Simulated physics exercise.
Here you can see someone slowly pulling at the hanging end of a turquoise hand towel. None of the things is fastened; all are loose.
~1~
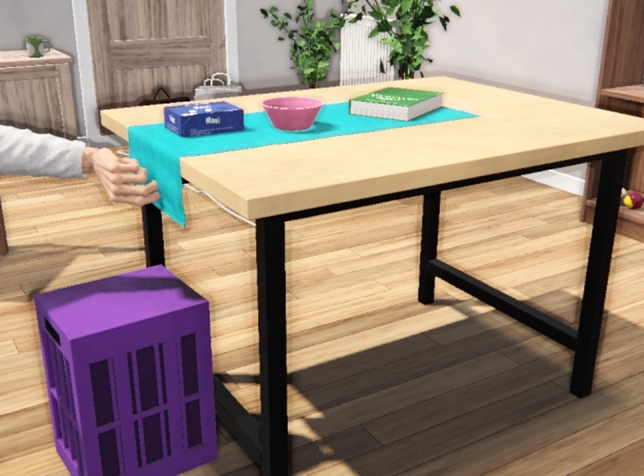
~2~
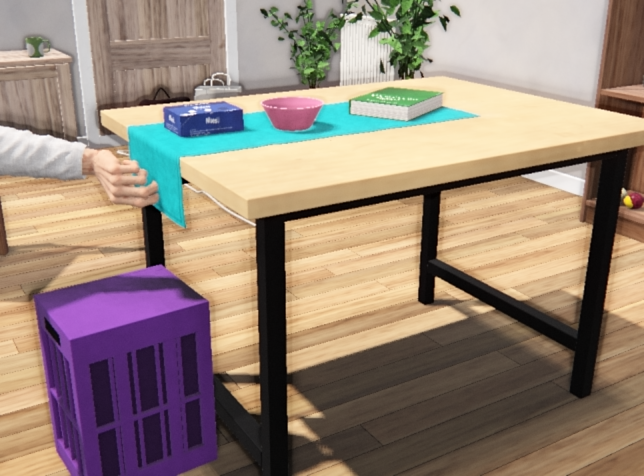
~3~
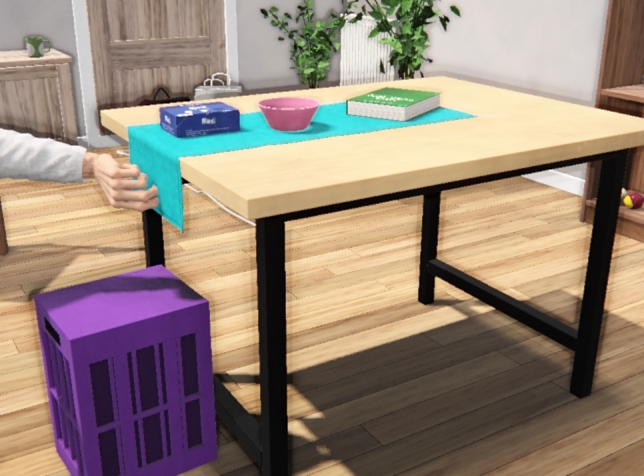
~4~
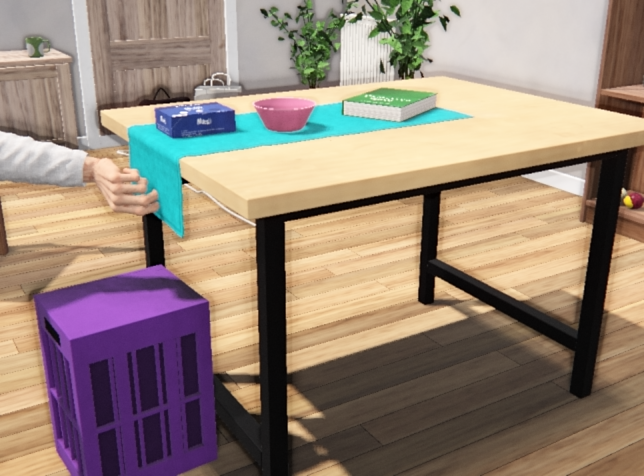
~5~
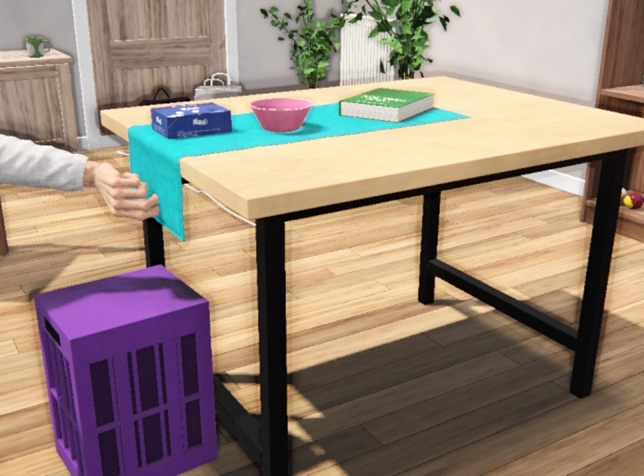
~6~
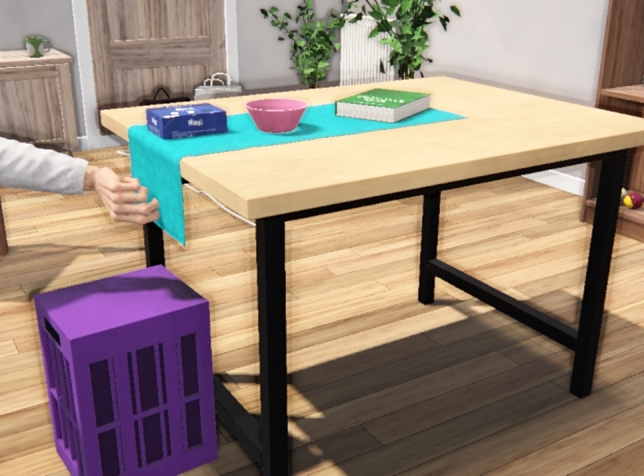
A turquoise cloth slid slowly a short way left along a wooden table as a hand pulled its hanging end, carrying a blue packet, a pink bowl and a green book along with it.
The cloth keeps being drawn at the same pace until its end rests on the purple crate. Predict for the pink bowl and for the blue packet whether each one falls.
The pink bowl does not fall. The blue packet does fall.
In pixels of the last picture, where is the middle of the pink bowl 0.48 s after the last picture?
Near (244, 121).
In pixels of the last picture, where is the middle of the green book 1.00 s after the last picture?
Its middle is then close to (331, 111) in the last picture.
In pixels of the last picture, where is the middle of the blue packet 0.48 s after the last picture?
At about (150, 125).
Then, 0.48 s on from there, hem going down; bowl carried along near (244, 120); packet carried along near (150, 125).
Then, 1.00 s on from there, hem on the crate; bowl carried along near (212, 124); packet over the edge.
In the end, hem on the crate; bowl carried along near (212, 124); packet over the edge. The pink bowl keeps clear of the edge and the blue packet falls off.
